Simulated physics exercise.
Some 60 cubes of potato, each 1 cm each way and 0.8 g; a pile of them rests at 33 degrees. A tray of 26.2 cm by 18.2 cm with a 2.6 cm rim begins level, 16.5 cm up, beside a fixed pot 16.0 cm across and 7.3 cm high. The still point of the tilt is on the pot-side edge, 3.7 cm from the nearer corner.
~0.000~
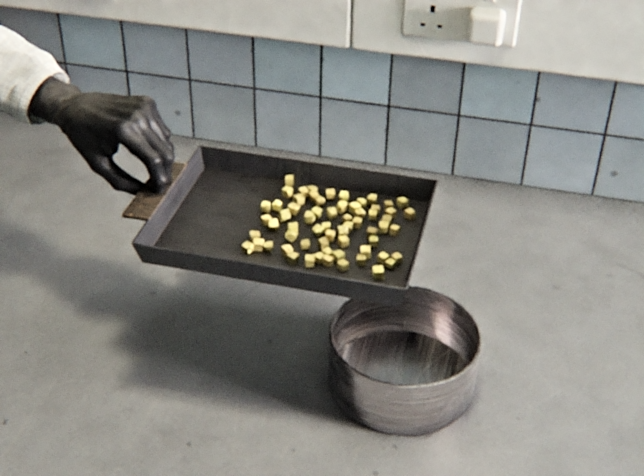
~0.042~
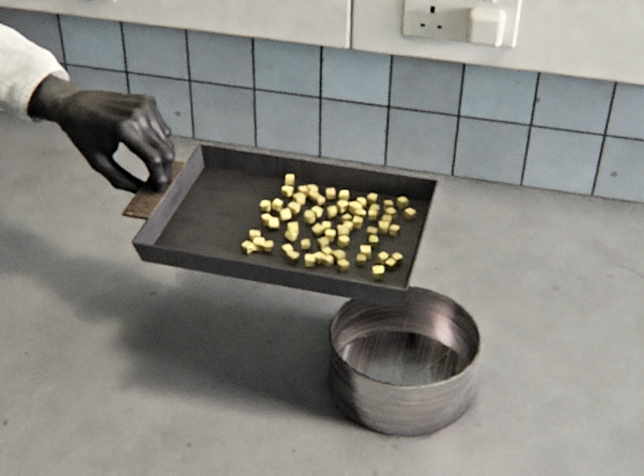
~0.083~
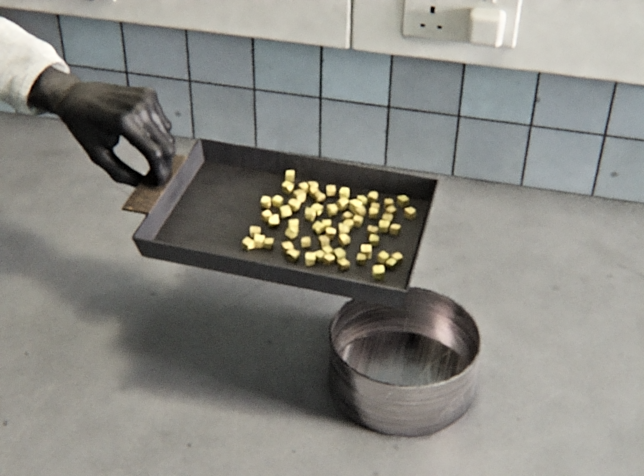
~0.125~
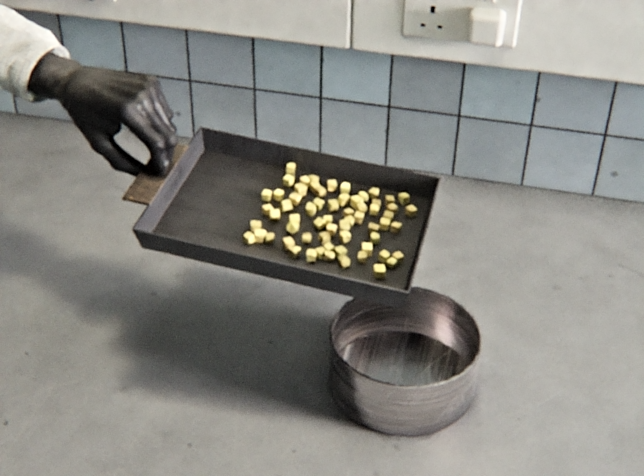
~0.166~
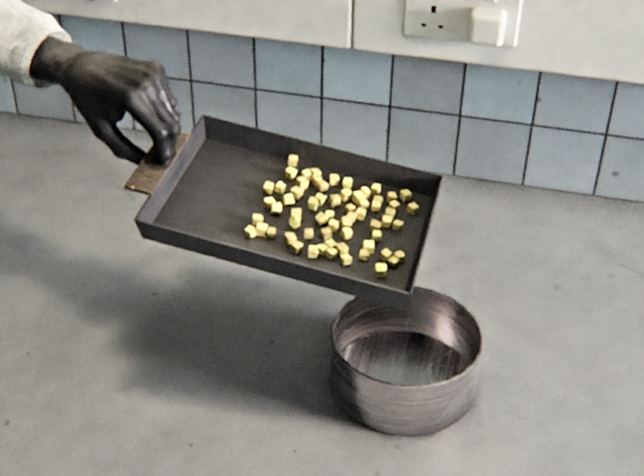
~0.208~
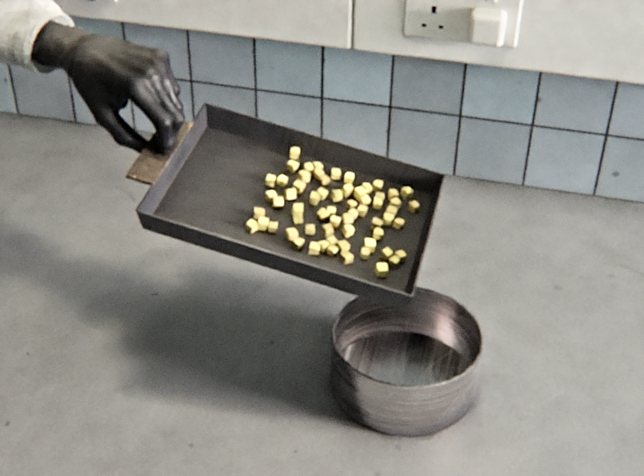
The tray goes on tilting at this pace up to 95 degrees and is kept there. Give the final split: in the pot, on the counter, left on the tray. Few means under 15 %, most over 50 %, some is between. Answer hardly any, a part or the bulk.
In the pot: A part; on the counter: The bulk; left on the tray: Hardly any.
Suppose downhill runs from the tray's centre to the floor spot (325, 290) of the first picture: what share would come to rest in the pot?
About 10 per cent.
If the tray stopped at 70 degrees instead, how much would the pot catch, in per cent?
It would be near 10 per cent.
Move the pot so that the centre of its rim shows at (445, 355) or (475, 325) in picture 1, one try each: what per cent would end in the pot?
Some 100 and 30 per cent.
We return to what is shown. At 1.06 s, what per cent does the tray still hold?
Some 75 per cent of the load.
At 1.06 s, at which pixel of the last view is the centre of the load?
Around (425, 280).
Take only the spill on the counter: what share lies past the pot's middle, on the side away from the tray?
About 100 per cent.
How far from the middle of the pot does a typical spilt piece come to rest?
Roughly 18 cm.
Then, at 0.72 s, tilt 51 degrees; the tray holds 100 %, the pot 0 %.
After 1.06 s, tilt 77 degrees; the tray holds 75 %, the pot 0 %.
Then, at 1.50 s, tilt 95 degrees; the tray holds 25 %, the pot 15 %.
At rest (2.8 s), pot 25 %, counter 75 %, tray 0 %.
